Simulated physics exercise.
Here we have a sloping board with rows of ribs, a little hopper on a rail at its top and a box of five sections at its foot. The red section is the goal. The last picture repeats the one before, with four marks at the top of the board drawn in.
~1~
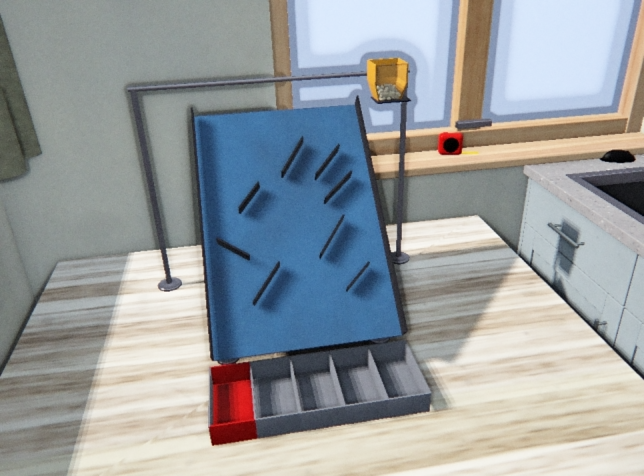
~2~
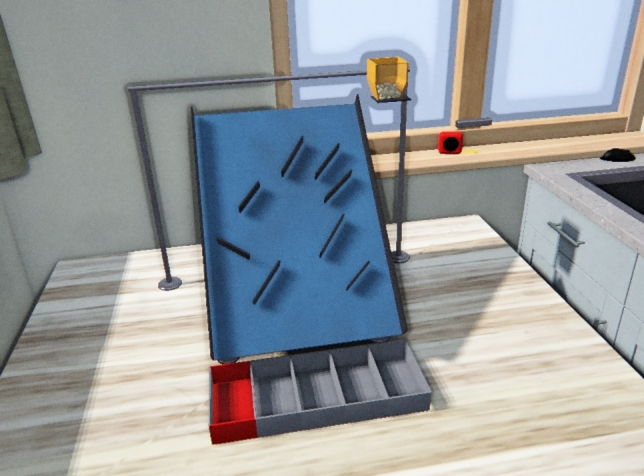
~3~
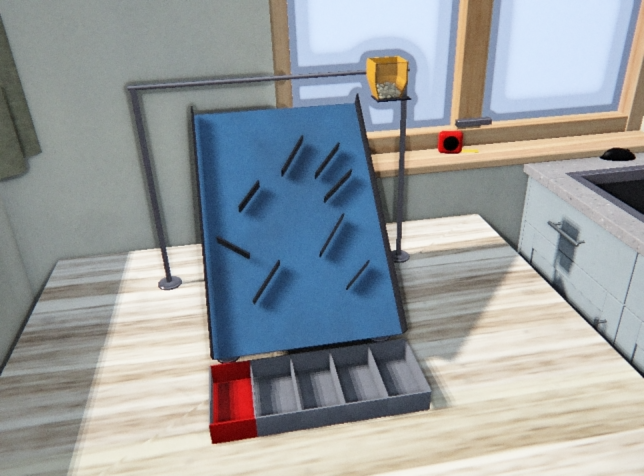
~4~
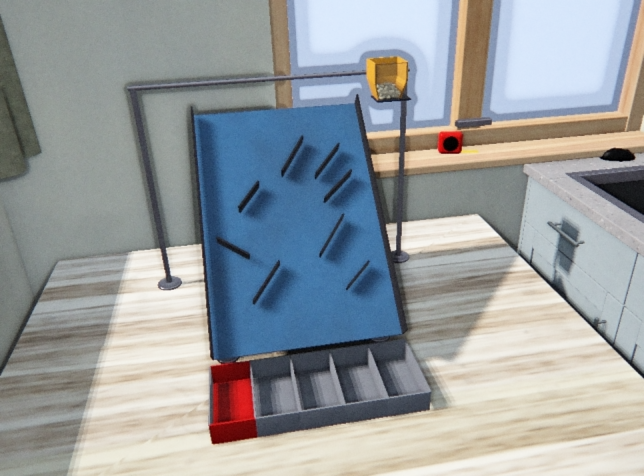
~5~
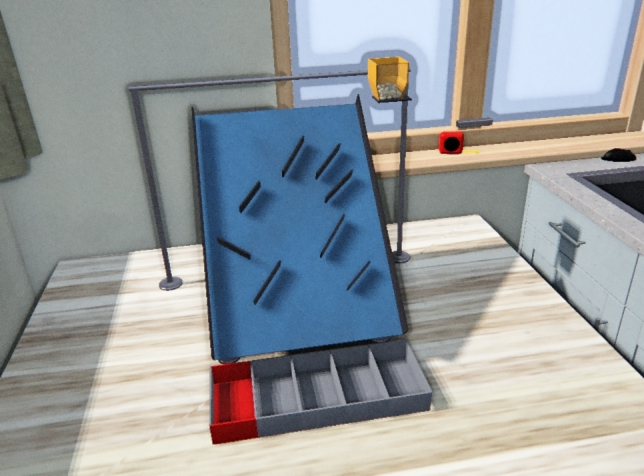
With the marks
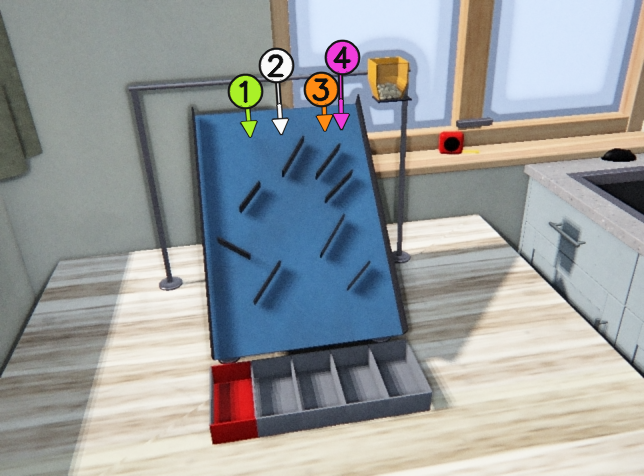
At first, a blue sloping board with dark angled ribs stands on a pale wooden table, a small yellow hopper on a rail above its top right and a five-section box, its leftmost section red, at its foot. Nothing visibly moves, and the scene looks unchanged throughout.
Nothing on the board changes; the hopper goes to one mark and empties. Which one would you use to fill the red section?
Choose 2.
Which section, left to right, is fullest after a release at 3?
The third.
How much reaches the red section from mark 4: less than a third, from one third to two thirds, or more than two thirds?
Mark 4 gives less than a third.
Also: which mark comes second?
That would be 1.
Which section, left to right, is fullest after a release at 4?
The fifth from the left.
On the marked copy, mark 1 meets the board at (249, 131); mark 2 meets the board at (280, 128); mark 3 meets the board at (324, 125); mark 4 meets the board at (341, 123).
If 1 is chosen, close to a third in the red section, close to half in other sections, a small share held on the board, only a few outside the box.
If 2 is chosen, the bulk in the red section, close to a quarter in other sections.
If 3 is chosen, only a few in the red section, the bulk in other sections, a small share held on the board.
If 4 is chosen, none at all in the red section, the bulk in other sections, a small share held on the board.
